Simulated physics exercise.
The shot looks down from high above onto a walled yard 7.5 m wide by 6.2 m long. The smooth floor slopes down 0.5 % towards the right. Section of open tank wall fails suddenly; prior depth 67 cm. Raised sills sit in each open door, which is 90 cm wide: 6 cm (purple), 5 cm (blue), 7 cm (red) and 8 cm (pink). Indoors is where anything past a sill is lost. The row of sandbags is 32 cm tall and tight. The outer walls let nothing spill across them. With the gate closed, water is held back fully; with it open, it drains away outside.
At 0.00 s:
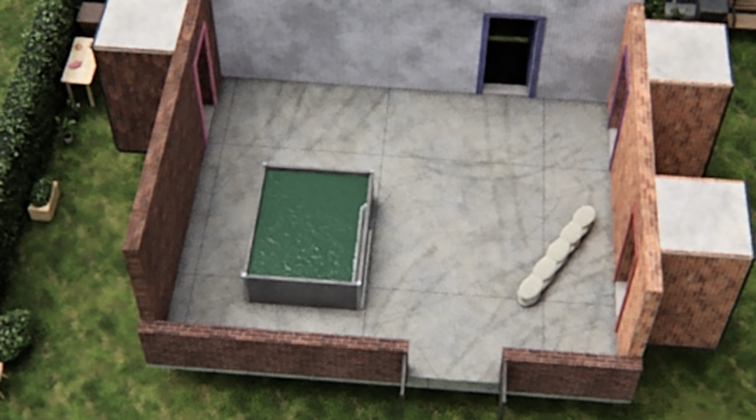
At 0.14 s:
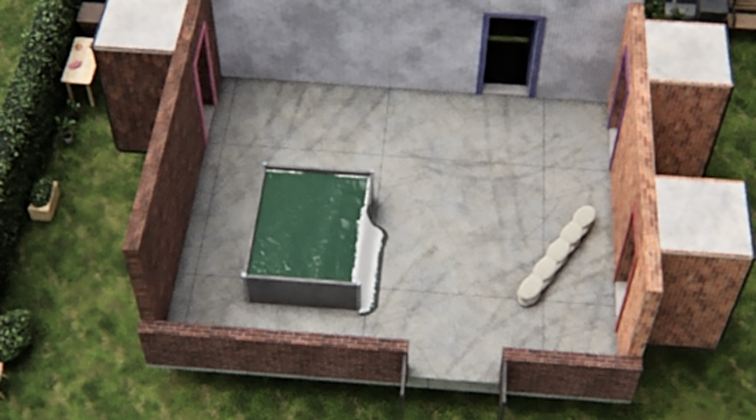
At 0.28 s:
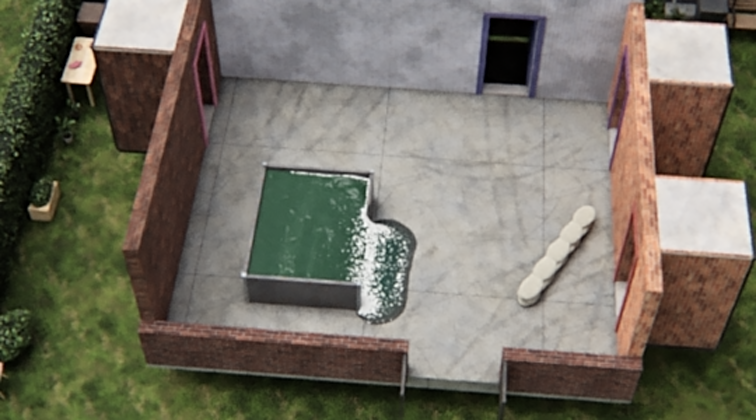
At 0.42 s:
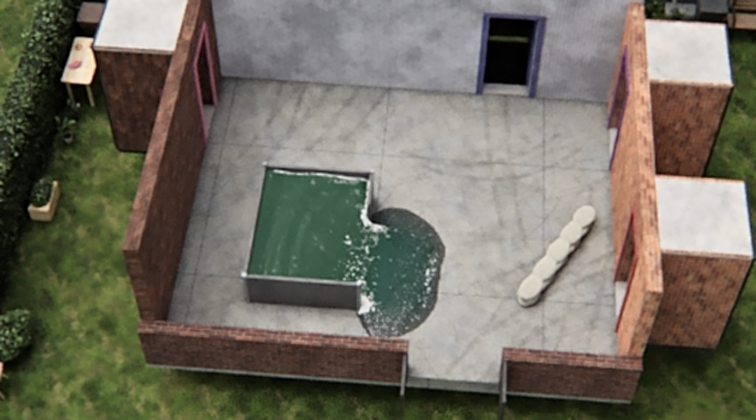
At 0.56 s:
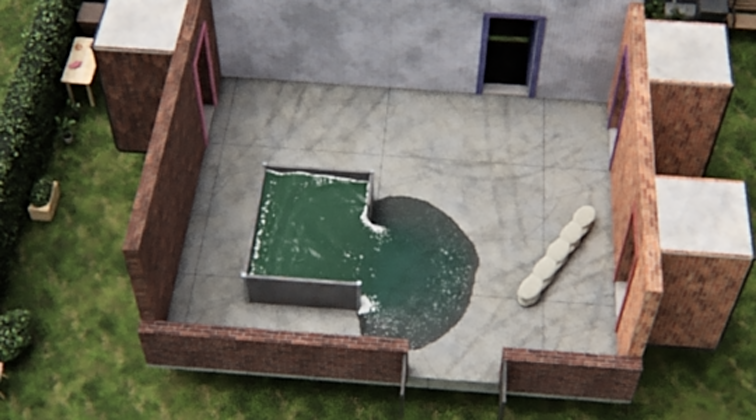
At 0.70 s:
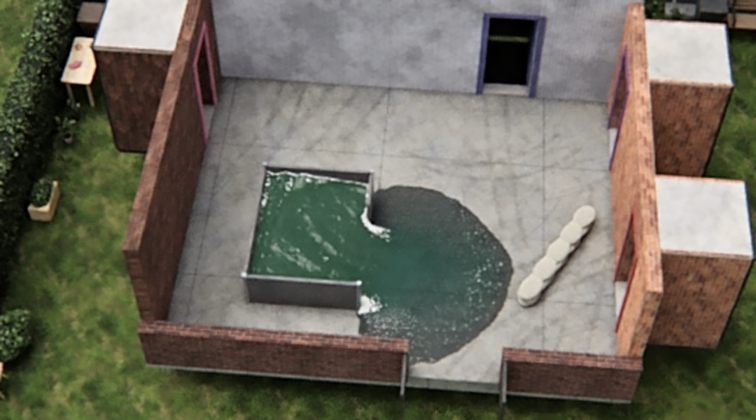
Green water fills an open grey tank left of centre in a brick-walled yard with a pale, smooth floor, seen from high above by a still camera. Grass and a hedge lie outside, a blue-framed doorway stands at the back, and a knobbly cream barrier rests at right. The tank's right side opens, and water pours out with white foam, spreading rightward in a widening, rounded dark sheet.
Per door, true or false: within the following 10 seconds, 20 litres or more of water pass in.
Purple door: True. Blue door: True. Red door: True. Pink door: False.
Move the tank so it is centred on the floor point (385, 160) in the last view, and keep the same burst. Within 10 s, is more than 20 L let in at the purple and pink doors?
Lab note: Purple door limit exceeded; pink door limit not exceeded.
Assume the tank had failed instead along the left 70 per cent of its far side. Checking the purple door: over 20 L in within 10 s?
Note: Purple door, beyond the limit.
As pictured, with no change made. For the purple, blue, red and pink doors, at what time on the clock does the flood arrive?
Purple: 2.0 s; blue: 3.4 s; red: 1.8 s; pink: 7.5 s.
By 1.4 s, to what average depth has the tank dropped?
Around 39 cm on average.
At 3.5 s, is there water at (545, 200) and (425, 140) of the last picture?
I'd say drenched, then spared.
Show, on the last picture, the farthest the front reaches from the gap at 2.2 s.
I'd put it near pixel (601, 139) of the last picture.
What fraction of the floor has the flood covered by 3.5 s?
Some 45 per cent of it.
After 1.4 s water covers 30 % of the floor and is deepest (38 cm) near (533, 274); purple door not reached, blue door not reached, red door not reached, pink door not reached.
After 2.2 s water covers 35 % of the floor and is deepest (50 cm) near (609, 379); purple door 11 cm at the sill, 0 L in, blue door not reached, red door 6 cm at the sill, 0 L in, pink door not reached.
After 3.5 s water covers 45 % of the floor and is deepest (34 cm) near (600, 104); purple door 12 cm at the sill, 33 L in, blue door 4 cm at the sill, 0 L in, red door 12 cm at the sill, 15 L in, pink door not reached.
After 6.0 s water covers 60 % of the floor and is deepest (22 cm) near (601, 125); purple door 14 cm at the sill, 97 L in, blue door 11 cm at the sill, 41 L in, red door 13 cm at the sill, 42 L in, pink door not reached.
After 10.0 s water covers 85 % of the floor and is deepest (12 cm) near (605, 238); purple door 8 cm at the sill, 169 L in, blue door 6 cm at the sill, 76 L in, red door 9 cm at the sill, 82 L in, pink door 7 cm at the sill, 0 L in.
